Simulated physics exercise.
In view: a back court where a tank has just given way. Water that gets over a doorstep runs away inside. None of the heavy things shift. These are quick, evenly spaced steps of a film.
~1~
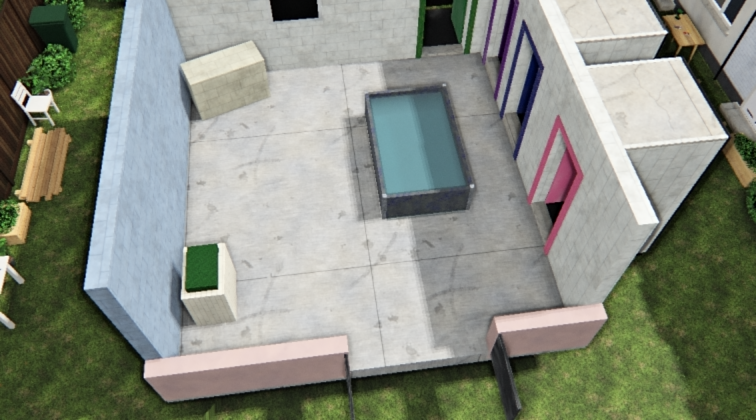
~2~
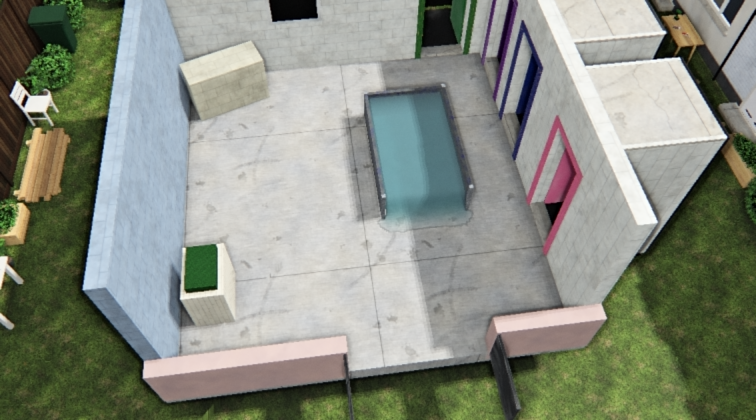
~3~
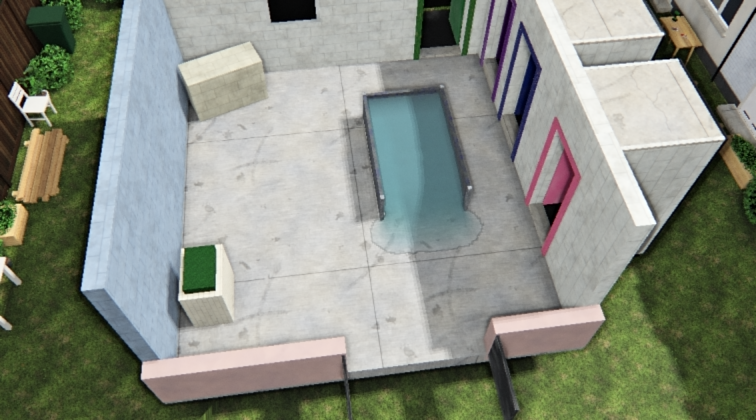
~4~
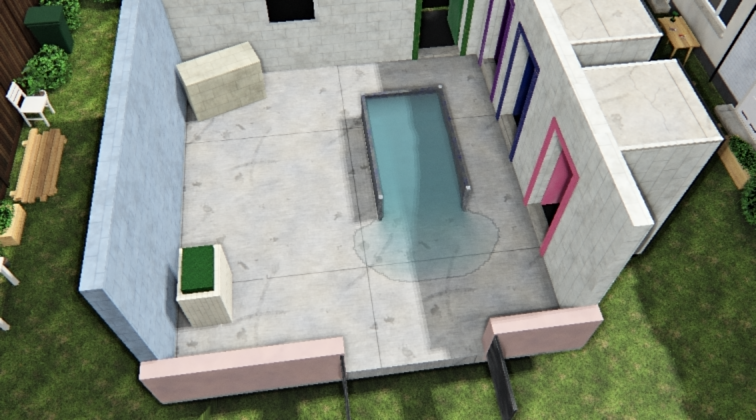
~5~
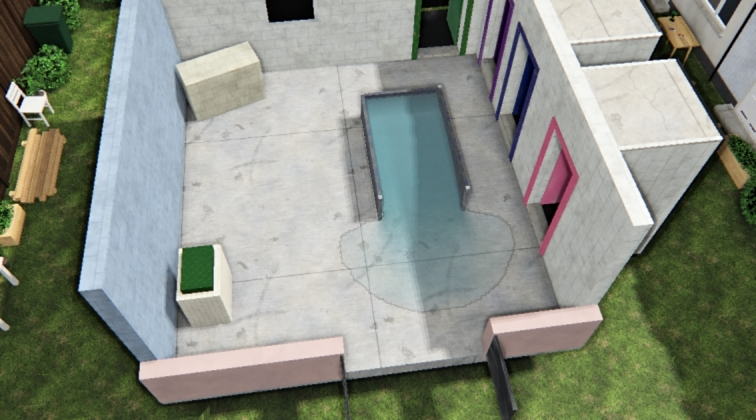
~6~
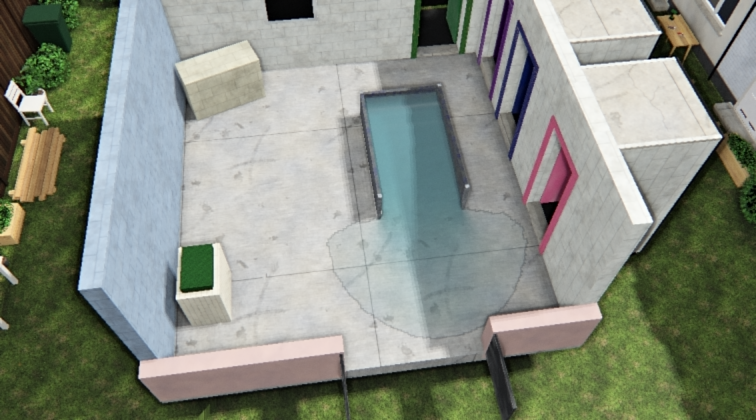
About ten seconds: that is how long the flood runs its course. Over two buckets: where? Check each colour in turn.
Result: The green door is going to let through no more than allowed; the purple door is going to let through no more than allowed; the blue door is going to let through no more than allowed; the pink door is going to let through no more than allowed.
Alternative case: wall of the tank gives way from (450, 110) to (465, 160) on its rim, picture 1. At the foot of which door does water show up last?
Green door.
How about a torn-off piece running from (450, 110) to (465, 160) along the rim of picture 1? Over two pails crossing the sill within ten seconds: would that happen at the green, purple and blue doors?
Green: Exceeds the limit; purple: Falls short; blue: Exceeds the limit.
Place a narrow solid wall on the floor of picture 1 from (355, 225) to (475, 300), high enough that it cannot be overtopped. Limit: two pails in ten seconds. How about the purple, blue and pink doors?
The purple door stays shy of it, the blue door stays shy of it and the pink door tops the mark.
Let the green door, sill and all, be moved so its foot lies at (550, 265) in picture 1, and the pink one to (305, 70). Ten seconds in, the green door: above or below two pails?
The green door is swamped.
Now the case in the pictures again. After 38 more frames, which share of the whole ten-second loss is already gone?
About 85 per cent.
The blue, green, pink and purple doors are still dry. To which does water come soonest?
I choose the pink door.
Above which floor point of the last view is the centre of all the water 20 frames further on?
I would point to (426, 240).
A moment on, water covers 25 % of the floor; the green door not reached, the purple door not reached, the blue door not reached, the pink door wet at the sill, nothing in.
Next, water covers 25 % of the floor; the green door not reached, the purple door not reached, the blue door not reached, the pink door wet at the sill, nothing in.
Then, water covers 30 % of the floor; the green door not reached, the purple door not reached, the blue door not reached, the pink door wet at the sill, nothing in.
Later, water covers 45 % of the floor; the green door not reached, the purple door wet at the sill, nothing in, the blue door wet at the sill, nothing in, the pink door under two buckets in.
In the end, water covers 60 % of the floor; the green door wet at the sill, nothing in, the purple door wet at the sill, nothing in, the blue door wet at the sill, nothing in, the pink door under two buckets in.
